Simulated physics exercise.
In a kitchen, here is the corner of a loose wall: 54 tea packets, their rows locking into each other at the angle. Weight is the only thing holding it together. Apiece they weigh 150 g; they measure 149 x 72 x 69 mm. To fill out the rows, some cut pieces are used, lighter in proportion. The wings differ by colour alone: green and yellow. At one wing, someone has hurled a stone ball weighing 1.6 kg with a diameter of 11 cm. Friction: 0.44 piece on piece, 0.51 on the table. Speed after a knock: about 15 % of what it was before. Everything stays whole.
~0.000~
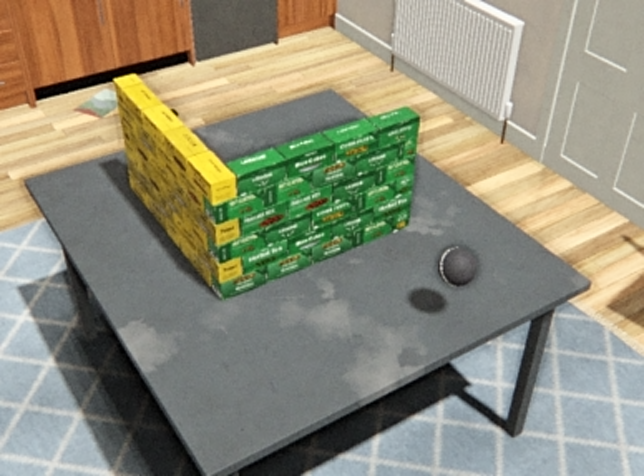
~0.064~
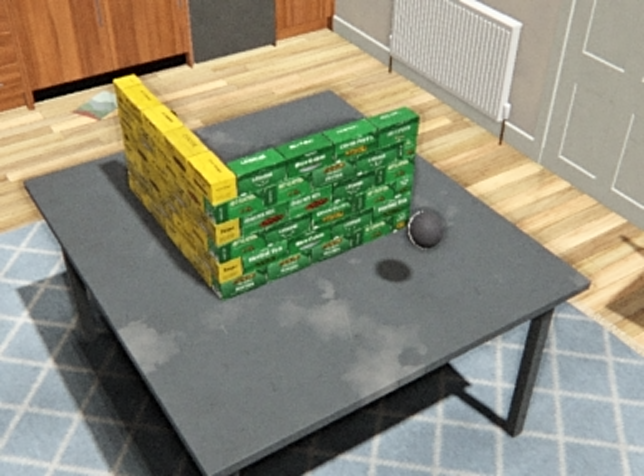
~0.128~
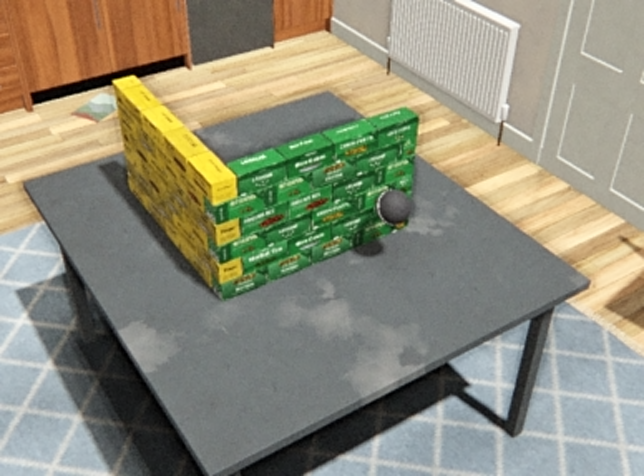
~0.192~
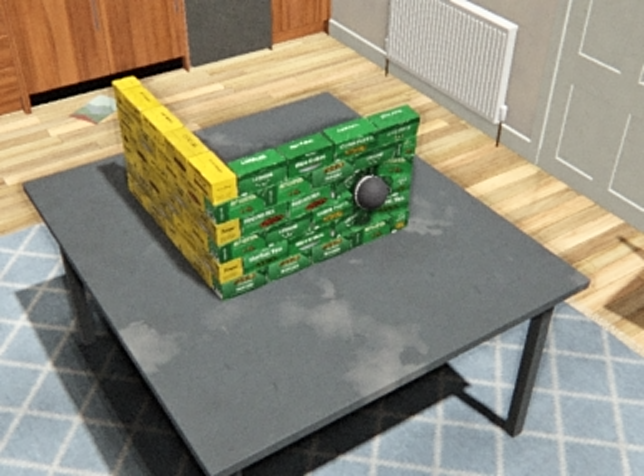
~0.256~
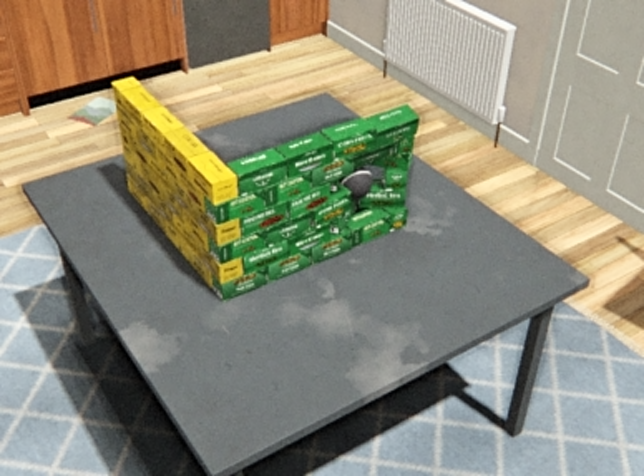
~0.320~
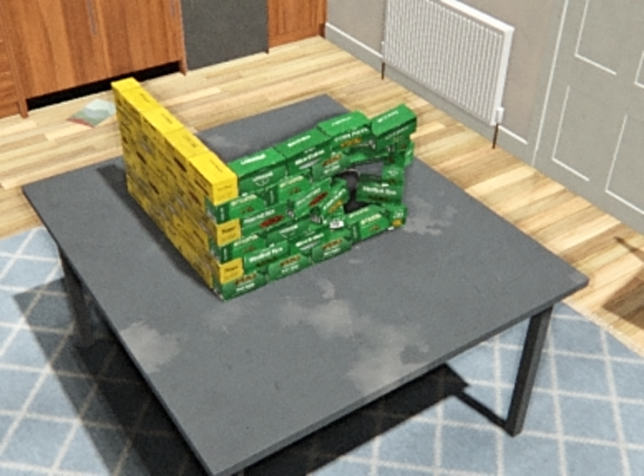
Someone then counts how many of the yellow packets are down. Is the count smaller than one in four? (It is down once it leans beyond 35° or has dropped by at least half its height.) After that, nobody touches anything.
Yes, smaller than one in four.
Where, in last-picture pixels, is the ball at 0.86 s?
(221, 86) or so.
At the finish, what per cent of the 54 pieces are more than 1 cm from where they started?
Displaced: 30 %.
After 0.50 s, ball still moving; none of the 27 yellow packets down (10 of 54 in all colours); top yellow packet unmoved; top green packet 68° from how it stood, 13 cm lower.
After 0.86 s, ball still moving; none of the 27 yellow packets down (16 of 54 in all colours); top yellow packet unmoved; top green packet on its side.
In the end (2.1 s), ball rolling away; none of the 27 yellow packets down (16 of 54 in all colours); top yellow packet unmoved; top green packet on its side. That is 0 per cent. From the last view, middles, top yellow packet near (212, 178), top green packet near (351, 198).
